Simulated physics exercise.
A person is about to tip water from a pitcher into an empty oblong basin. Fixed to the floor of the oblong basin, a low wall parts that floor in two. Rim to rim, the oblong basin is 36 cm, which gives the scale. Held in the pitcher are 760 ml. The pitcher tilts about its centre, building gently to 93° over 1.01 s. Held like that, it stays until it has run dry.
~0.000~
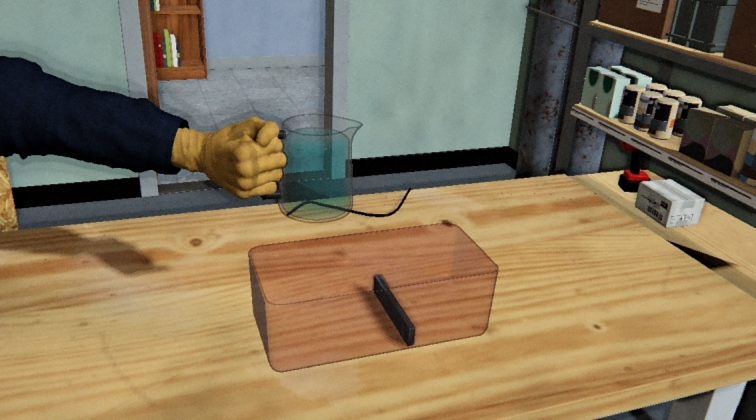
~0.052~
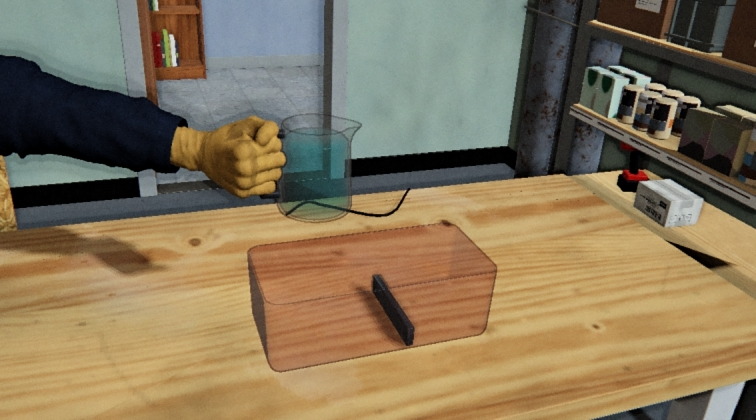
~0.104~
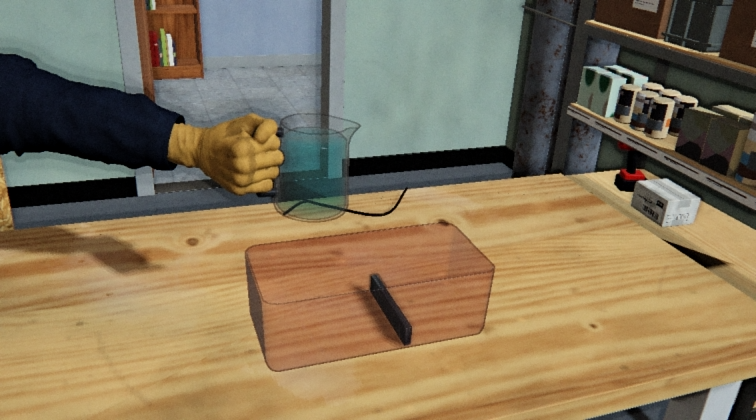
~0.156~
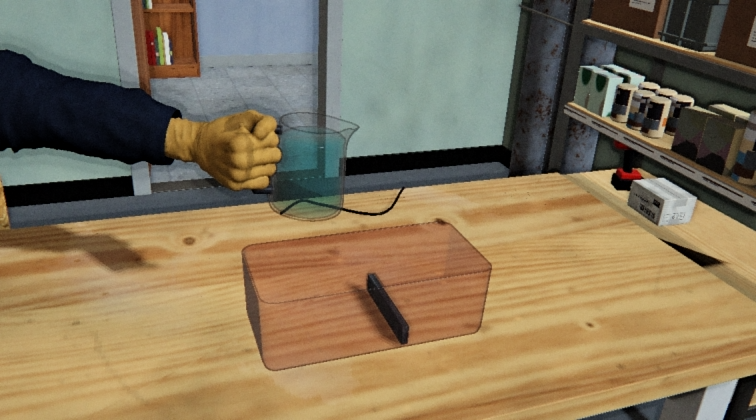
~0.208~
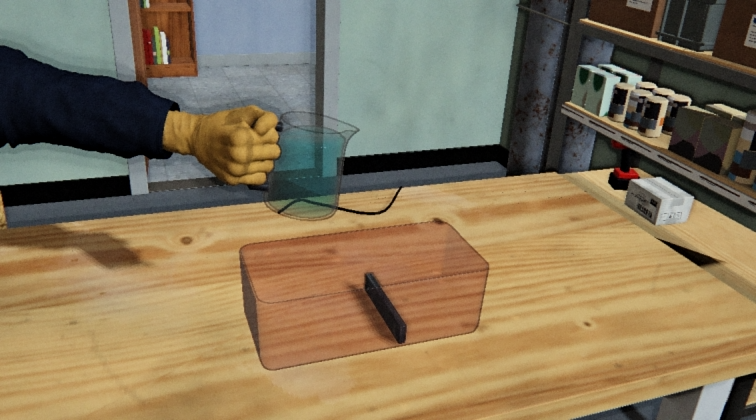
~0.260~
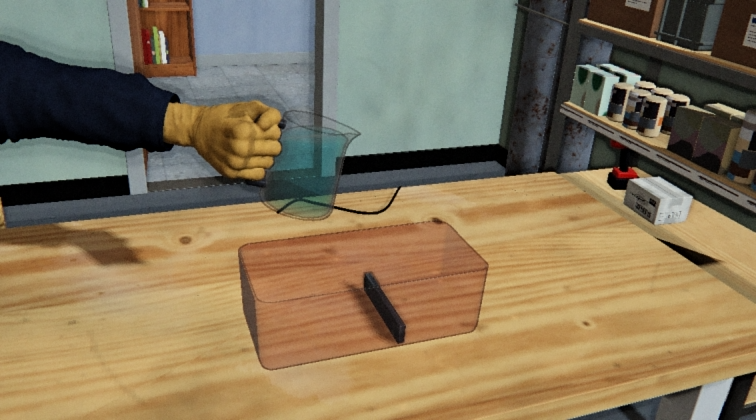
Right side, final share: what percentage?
80 per cent.
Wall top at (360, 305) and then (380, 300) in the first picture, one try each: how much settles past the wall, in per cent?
Respectively 90 and 90 %.
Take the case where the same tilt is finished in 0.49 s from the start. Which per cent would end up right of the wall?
Estimate: Close to 75 per cent.
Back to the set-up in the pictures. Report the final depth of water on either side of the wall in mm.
Around 4 mm deep on the left, around 28 mm deep on the right.
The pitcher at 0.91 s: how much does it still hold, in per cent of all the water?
Around 46 percent of it.
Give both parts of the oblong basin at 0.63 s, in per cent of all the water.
Roughly 0 sits left and 2 sits right.
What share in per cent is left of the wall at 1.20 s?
Around 4 in a hundred.
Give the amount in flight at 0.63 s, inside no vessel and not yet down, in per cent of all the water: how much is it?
Close to 12 in a hundred.
After 0.63 s the tilt is 65° and 86 per cent is still to pour, 0 is left of the wall and 2 right of it.
After 0.91 s the tilt is 91° and 47 per cent is still to pour, 1 is left of the wall and 31 right of it.
After 1.20 s the tilt is 93° and 18 per cent is still to pour, 4 is left of the wall and 70 right of it.
After 1.51 s the tilt is 93° and 8 per cent is still to pour, 9 is left of the wall and 80 right of it.
In the end 16 per cent lies left of the wall, 80 right of it and 1 outside.
